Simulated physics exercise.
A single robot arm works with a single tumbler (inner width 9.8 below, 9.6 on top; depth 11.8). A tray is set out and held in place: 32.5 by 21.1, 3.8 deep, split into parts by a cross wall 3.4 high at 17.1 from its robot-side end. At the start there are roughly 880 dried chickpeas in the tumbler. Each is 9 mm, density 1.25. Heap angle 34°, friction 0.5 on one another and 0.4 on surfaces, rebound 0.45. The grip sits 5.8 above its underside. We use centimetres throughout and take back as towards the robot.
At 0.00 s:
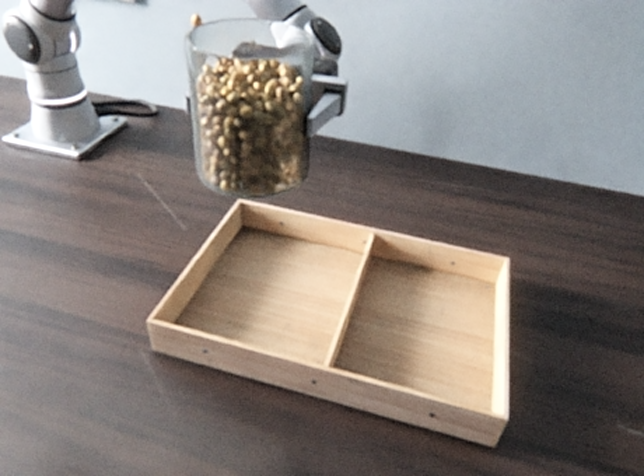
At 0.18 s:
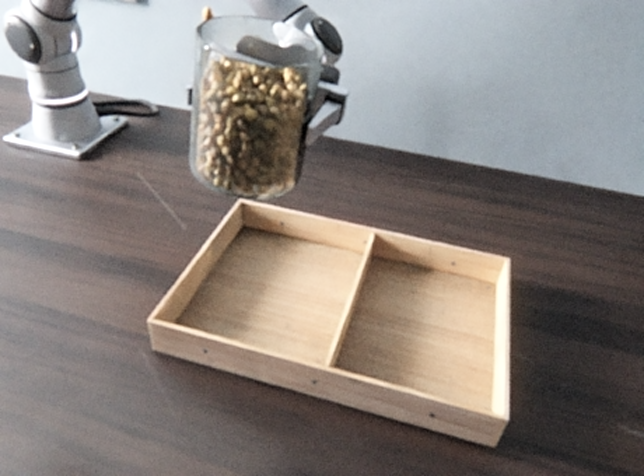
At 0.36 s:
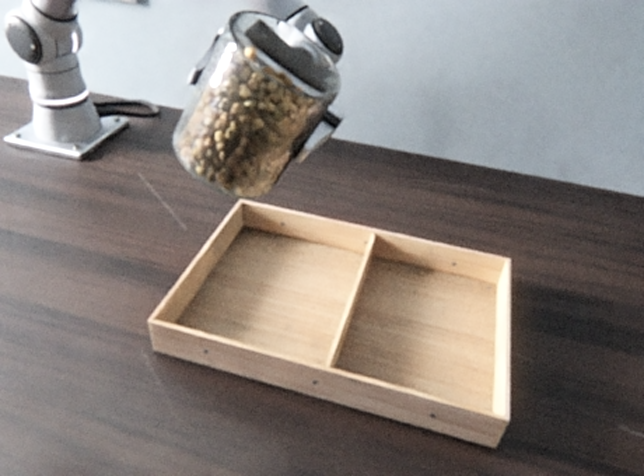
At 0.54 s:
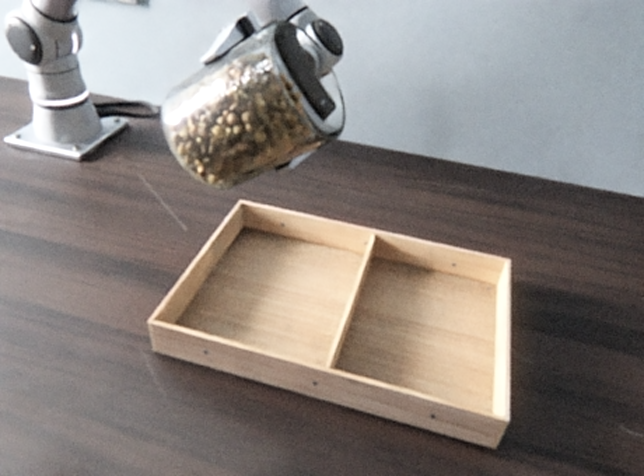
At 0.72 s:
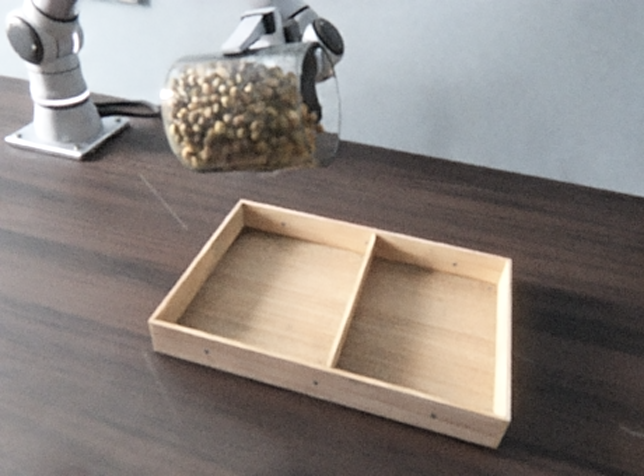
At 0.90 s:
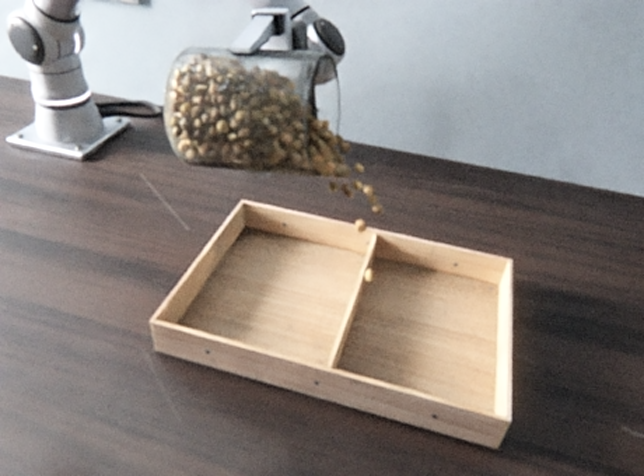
Robot arm tilting a clear tumbler of dried chickpeas rightward above a divided wooden tray, the first few tumbling from its rim.
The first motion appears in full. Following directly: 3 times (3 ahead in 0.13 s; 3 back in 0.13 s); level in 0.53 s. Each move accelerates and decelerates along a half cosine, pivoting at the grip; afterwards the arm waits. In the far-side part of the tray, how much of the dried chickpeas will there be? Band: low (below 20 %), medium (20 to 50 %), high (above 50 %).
Medium.
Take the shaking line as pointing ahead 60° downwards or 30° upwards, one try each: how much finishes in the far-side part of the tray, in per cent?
You'd get about 10 per cent with the first setting and about 40 per cent with the second.
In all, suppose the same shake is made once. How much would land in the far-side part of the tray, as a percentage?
About 15 per cent, then.
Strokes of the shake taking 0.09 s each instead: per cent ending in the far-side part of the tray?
In that case about 55 in a hundred.
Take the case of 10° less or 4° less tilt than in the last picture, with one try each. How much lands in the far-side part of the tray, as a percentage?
Roughly 20 and 30 percent.
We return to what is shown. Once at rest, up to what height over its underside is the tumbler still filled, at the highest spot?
Around 6.5 centimetres above the underside.
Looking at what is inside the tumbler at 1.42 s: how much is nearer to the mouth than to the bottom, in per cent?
Some 50 percent is in that half.
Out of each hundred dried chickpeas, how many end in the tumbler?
Something like 50 percent ends there.
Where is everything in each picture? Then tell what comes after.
Tumbler middle at (252, 110), level; upper third of the load around (251, 98), from x 195 to 305, top at y 20; 875 in the tumbler, in the first picture.
Tumbler middle at (253, 110), tilted 8° forward; upper third of the load around (250, 97), from x 200 to 310, top at y 15, in the second picture.
Tumbler middle at (254, 110), tilted 29° forward; upper third of the load around (246, 95), from x 185 to 310, top at y 50, in the third picture.
Tumbler middle at (254, 111), tilted 54° forward; upper third of the load around (240, 89), from x 175 to 305, top at y 55, in the fourth picture.
Tumbler middle at (255, 111), tilted 75° forward; upper third of the load around (236, 86), from x 175 to 320, top at y 60, in the fifth picture.
Tumbler middle at (256, 112), tilted 83° forward; upper third of the load around (228, 91), from x 175 to 375, top at y 55; 860 in the tumbler, 15 in flight or on a rim, in the sixth picture.
After 1.42 s, tilted 83° forward, highest piece 23 above the table; 592 in the tumbler, 142 in the far-side part, 40 in the robot-side part, 101 in flight or on a rim.
After 1.95 s, tilted 41° forward, highest piece 25 above the table; 437 in the tumbler, 323 in the far-side part, 112 in the robot-side part, 3 in flight or on a rim.
After 2.41 s, level, highest piece 23 above the table; 437 in the tumbler, 326 in the far-side part, 112 in the robot-side part.
After 3.46 s, level, highest piece 23 above the table; 437 in the tumbler, 326 in the far-side part, 112 in the robot-side part.
At rest, 437 in the tumbler, 326 in the far-side part, 112 in the robot-side part. That is 37 % in the far-side part of the tray.
